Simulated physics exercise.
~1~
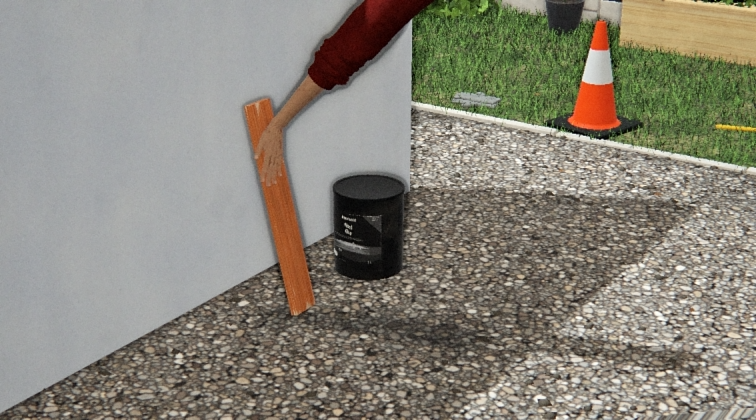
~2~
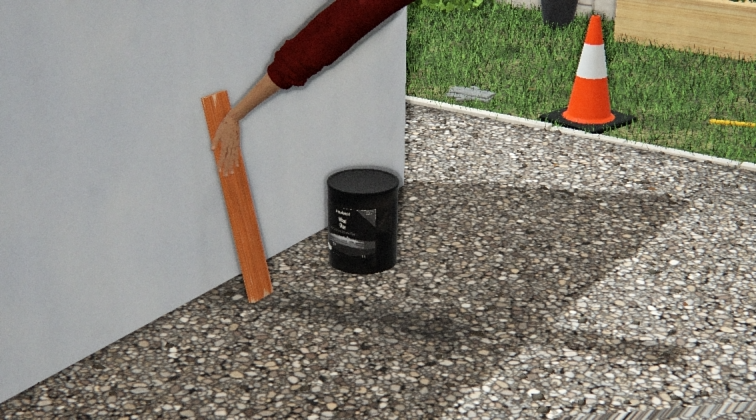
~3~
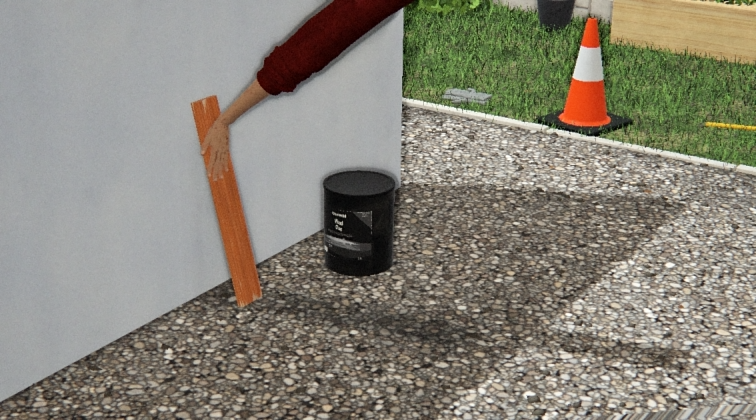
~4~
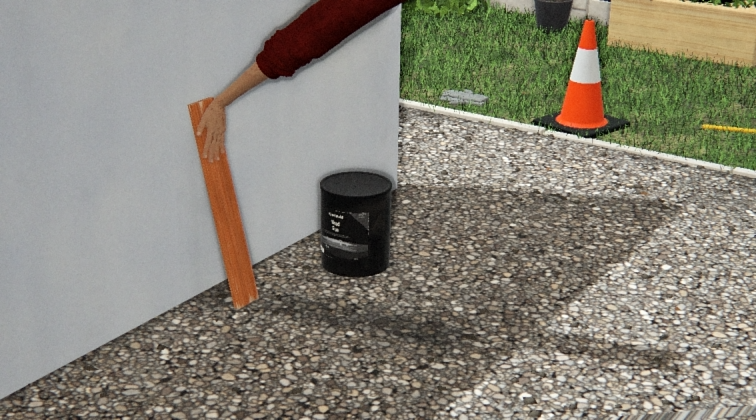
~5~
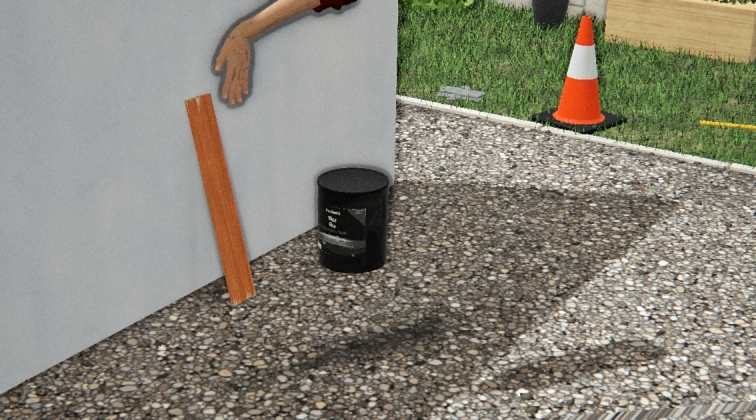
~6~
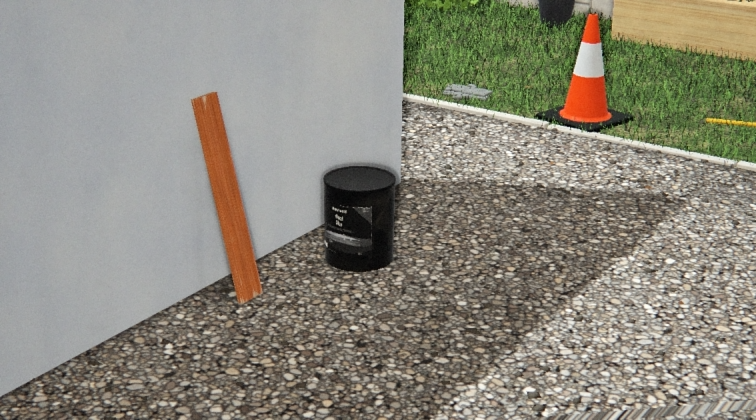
An arm in a dark red sleeve reaches in from the top, its hand on an orange plank beside a pale grey wall, seen from slightly above by a gently swaying camera. A black pail stands on the pebbled ground to the right of the plank, and an orange and white traffic cone sits near the grass at upper right. The hand moves the plank a little to the left and leans it against the wall. It then lets go, draws back and leaves the view. The plank stays leaning, at rest, with the pail still in its place.
